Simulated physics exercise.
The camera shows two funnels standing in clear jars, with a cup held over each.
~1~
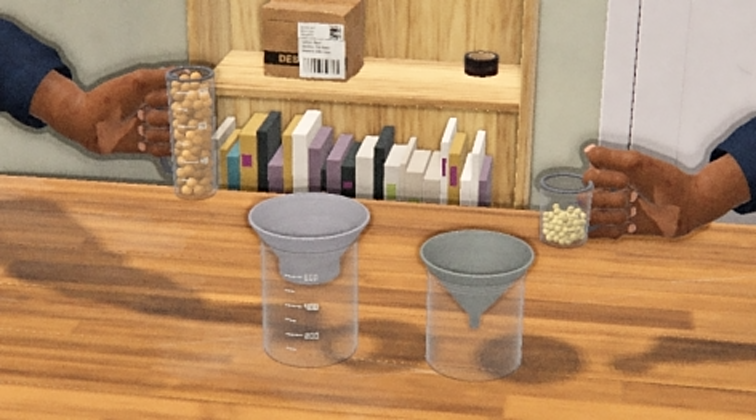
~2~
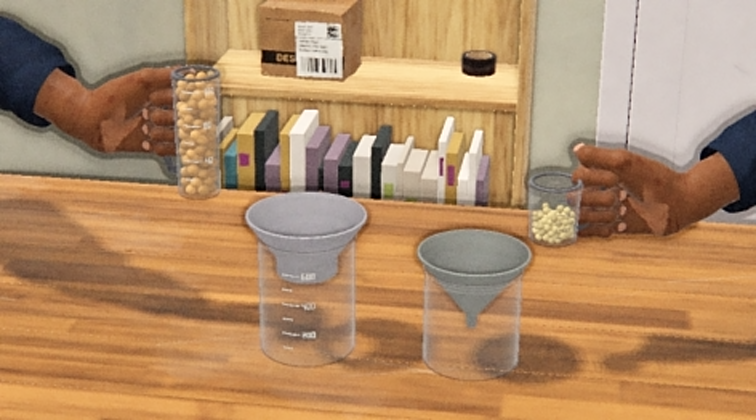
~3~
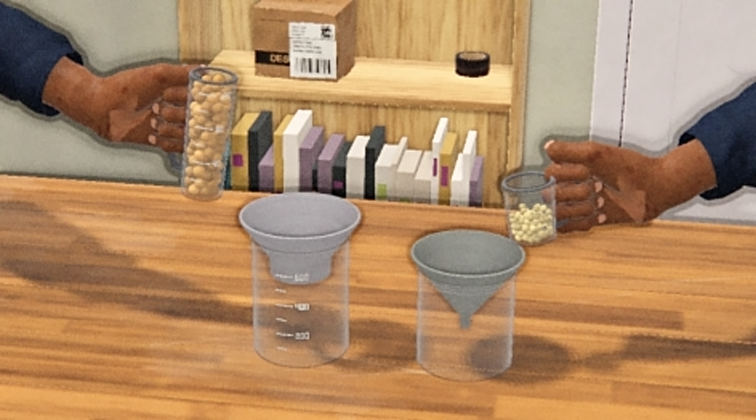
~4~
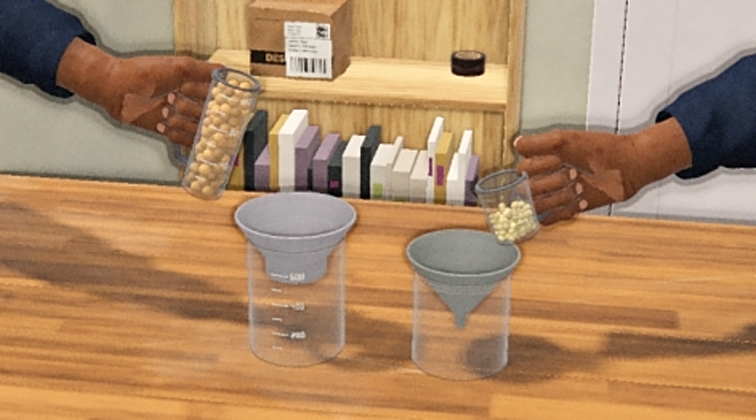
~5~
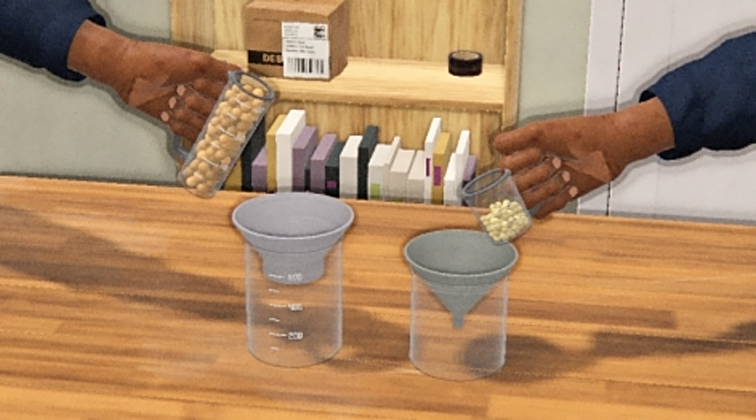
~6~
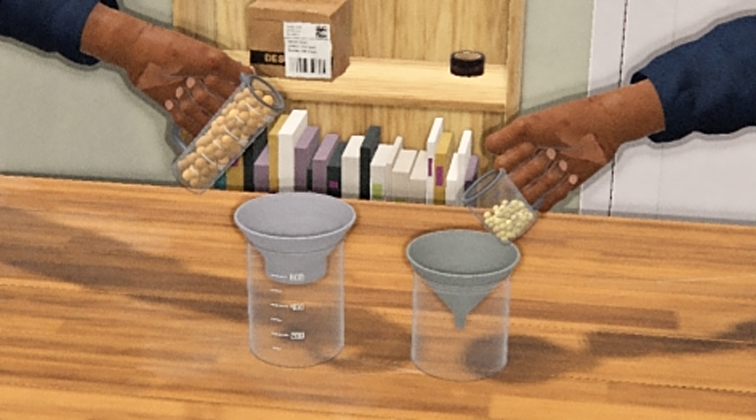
On a wooden counter before a shelf of books, two funnels stand in clear jars while a hand on each side holds a clear cup, the left of round tan beads, the right of small pale beans. Both hands move the cups inward, then gradually tilt them toward the funnels.
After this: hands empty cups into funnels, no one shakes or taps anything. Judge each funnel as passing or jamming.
Left funnel: I'd say it empties without a hitch, right funnel: I'd say it gets wedged.
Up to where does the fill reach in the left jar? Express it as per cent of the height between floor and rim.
Around 15 per cent.
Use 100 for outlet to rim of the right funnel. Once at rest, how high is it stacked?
Near 65 %.
Then, 0.54 s later than the last frame, left, every one still in the cup; right, every one still in the cup.
Then, 1.01 s later than the last frame, left, the larger part still in the cup, roughly a quarter in or over the funnel, about a tenth down in the jar; right, the larger part still in the cup, about a tenth in or over the funnel.
Then, 1.41 s later than the last frame, left, about a tenth still in the cup, roughly a quarter in or over the funnel, roughly two thirds down in the jar; right, every one in or over the funnel.
When it is over, left, every one down in the jar; right, every one stuck in the funnel, not one down in the jar.
